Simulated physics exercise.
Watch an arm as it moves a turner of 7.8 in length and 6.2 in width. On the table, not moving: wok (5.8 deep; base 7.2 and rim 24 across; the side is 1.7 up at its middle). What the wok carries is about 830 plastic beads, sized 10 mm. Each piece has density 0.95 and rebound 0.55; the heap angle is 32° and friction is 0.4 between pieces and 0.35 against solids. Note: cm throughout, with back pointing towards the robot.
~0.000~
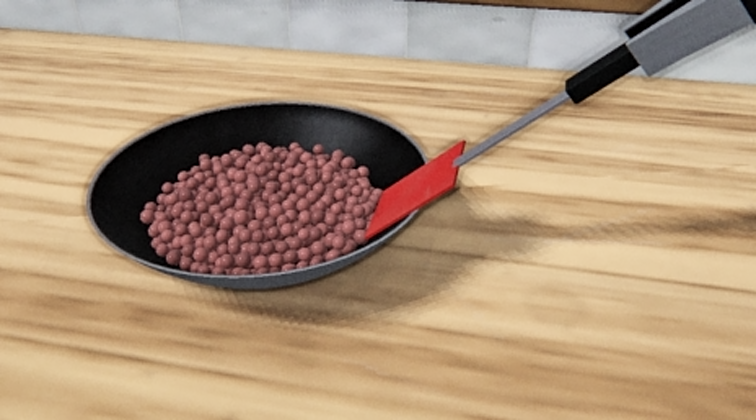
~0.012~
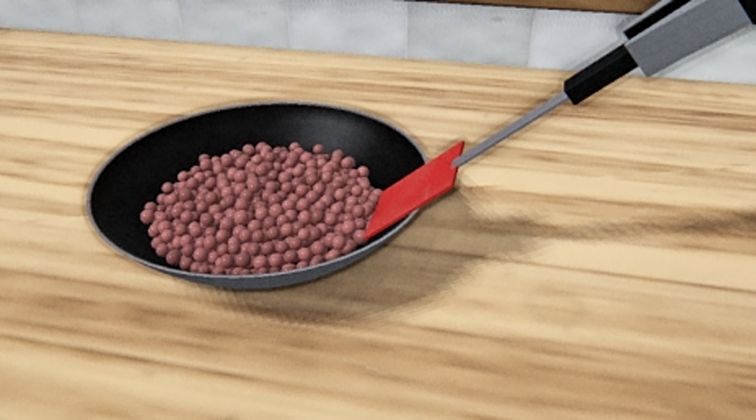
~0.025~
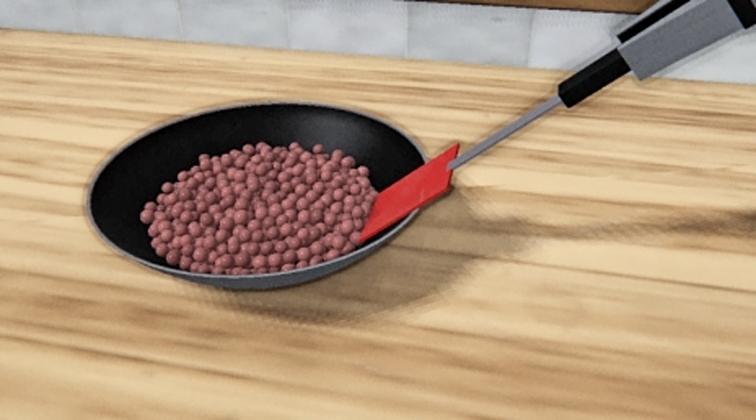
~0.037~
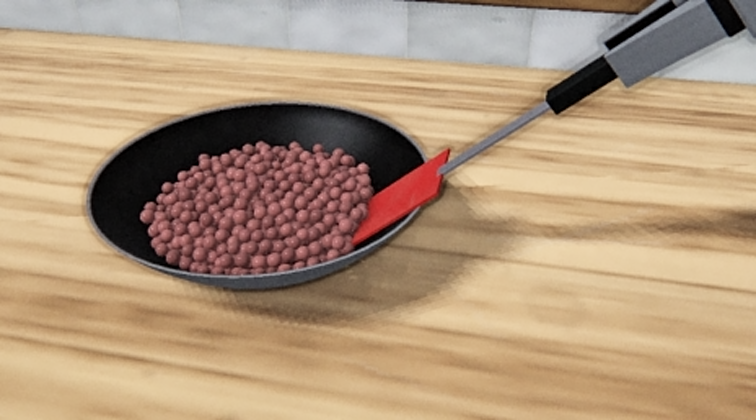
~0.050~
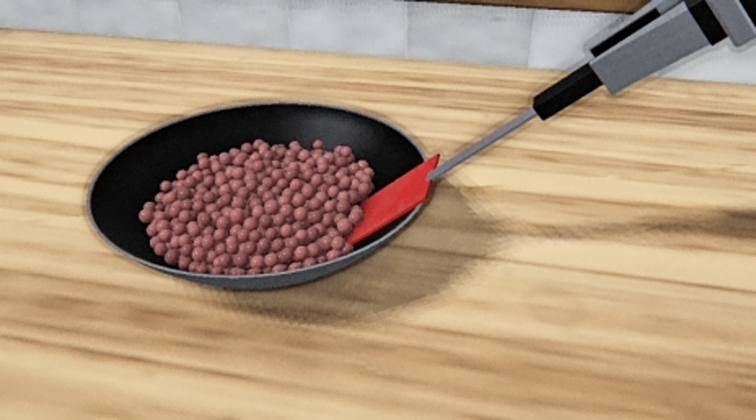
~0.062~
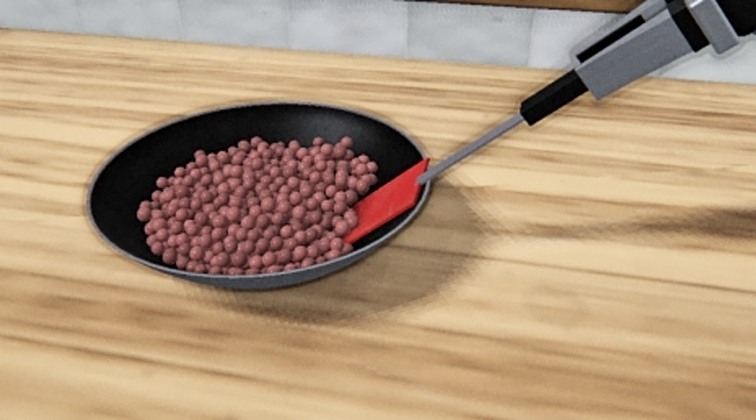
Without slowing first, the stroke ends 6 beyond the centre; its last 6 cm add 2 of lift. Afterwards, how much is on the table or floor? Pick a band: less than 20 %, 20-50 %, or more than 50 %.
It falls in the band less than 20 %.
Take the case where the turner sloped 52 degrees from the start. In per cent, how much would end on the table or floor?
It would come to roughly 15 percent.
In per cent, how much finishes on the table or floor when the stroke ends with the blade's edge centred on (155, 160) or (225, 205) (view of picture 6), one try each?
Close to 30 and close to 0 per cent, respectively.
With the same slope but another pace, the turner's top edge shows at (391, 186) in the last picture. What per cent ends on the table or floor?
Expect about 25 per cent there.
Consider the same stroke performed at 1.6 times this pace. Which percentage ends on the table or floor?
Something close to 25 per cent ends up on the table or floor.
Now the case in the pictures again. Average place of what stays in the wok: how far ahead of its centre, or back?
Roughly 3.5 cm ahead.
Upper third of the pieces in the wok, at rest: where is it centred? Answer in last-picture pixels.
The centre sits at about (171, 172).
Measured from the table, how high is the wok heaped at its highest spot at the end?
It reaches roughly 7.5 cm.
After 0.13 s, sloping 41°, highest piece 6 above the table; 834 in the wok.
After 0.20 s, sloping 41°, highest piece 7 above the table; 834 in the wok.
After 0.44 s, sloping 41°, highest piece 8 above the table; 774 in the wok, 48 on the table or floor, 12 on the blade or in flight.
After 1.49 s, sloping 41°, highest piece 7 above the table; 769 in the wok, 65 on the table or floor.
At rest, 769 in the wok, 65 on the table or floor. That is 8 % on the table or floor.
